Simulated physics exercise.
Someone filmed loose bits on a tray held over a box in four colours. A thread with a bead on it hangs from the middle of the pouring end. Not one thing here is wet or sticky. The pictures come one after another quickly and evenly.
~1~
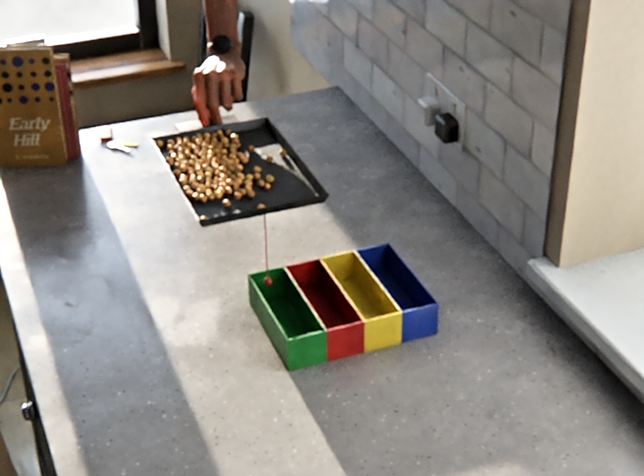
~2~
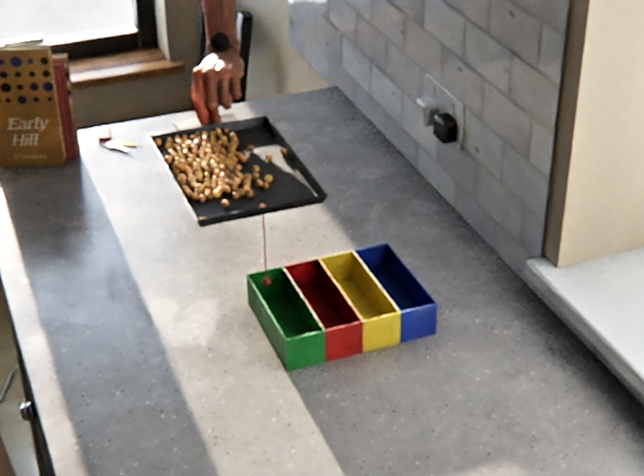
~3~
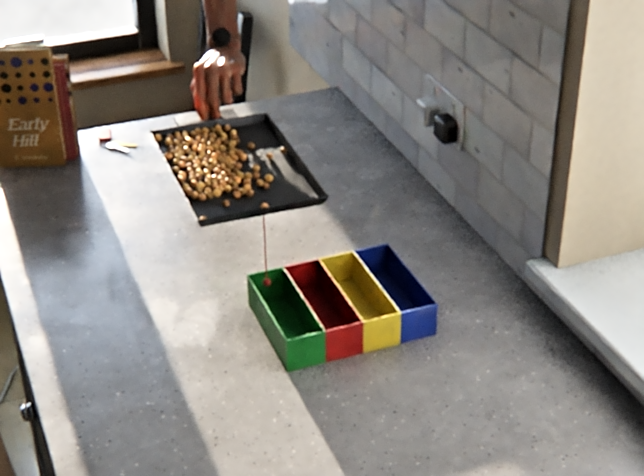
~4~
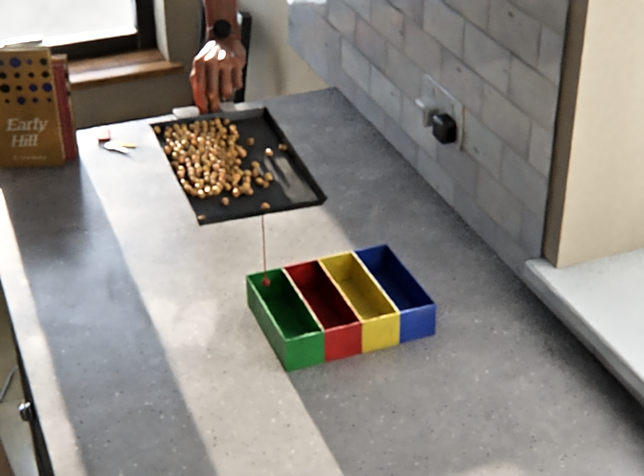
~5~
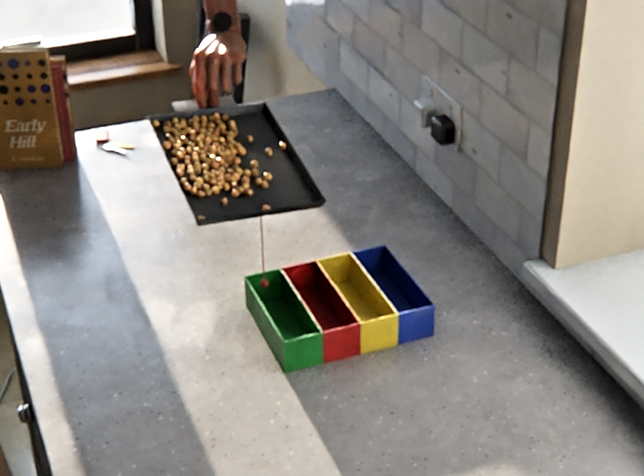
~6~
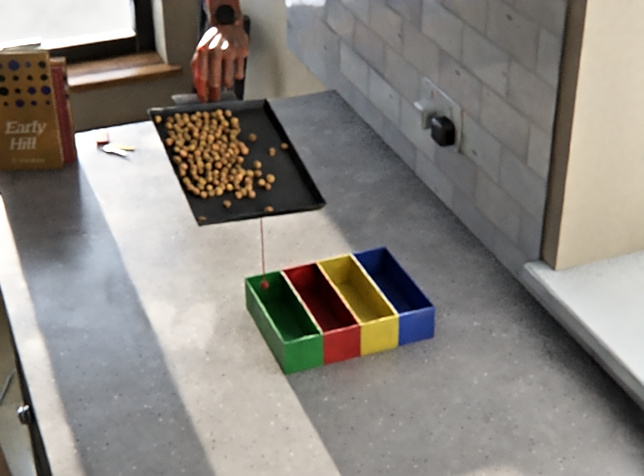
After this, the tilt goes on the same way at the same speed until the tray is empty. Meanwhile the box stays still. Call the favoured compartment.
The red compartment is favoured.
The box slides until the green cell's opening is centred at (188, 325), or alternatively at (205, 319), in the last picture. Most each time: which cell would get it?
Try one: Blue; try two: Blue.
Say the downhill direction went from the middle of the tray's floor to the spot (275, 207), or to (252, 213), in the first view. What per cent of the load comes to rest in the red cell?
Roughly 30 percent first and 10 percent second.
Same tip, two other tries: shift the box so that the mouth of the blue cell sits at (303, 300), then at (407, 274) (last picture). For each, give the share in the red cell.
Close to 0 in a hundred, then close to 50 in a hundred.
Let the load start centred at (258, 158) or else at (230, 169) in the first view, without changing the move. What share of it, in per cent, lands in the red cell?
It would be roughly 60 per cent for the first and roughly 50 per cent for the second.
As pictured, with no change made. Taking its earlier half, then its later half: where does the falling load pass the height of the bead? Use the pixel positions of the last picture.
Roughly (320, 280) first, then roughly (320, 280).
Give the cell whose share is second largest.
That's the yellow one.
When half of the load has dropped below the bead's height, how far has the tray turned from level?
A tilt of roughly 65°.
Soon after the last picture, tray tipped steeply; about half on the tray; a small part in the red cell; a small part in the yellow cell; a small part in the green cell; a small part falling or outside the box.
A little later, tray tipped right over; about half in the red cell; about a third in the yellow cell; about a quarter in the green cell; a stray few in the blue cell; a stray few falling or outside the box.
Later still, tray tipped past a quarter turn; about half in the red cell; about a third in the yellow cell; about a quarter in the green cell; a stray few in the blue cell; a stray few falling or outside the box.
At rest, tray tipped past a quarter turn; about half in the red cell; about a third in the yellow cell; about a quarter in the green cell; a stray few in the blue cell; a stray few outside the box.
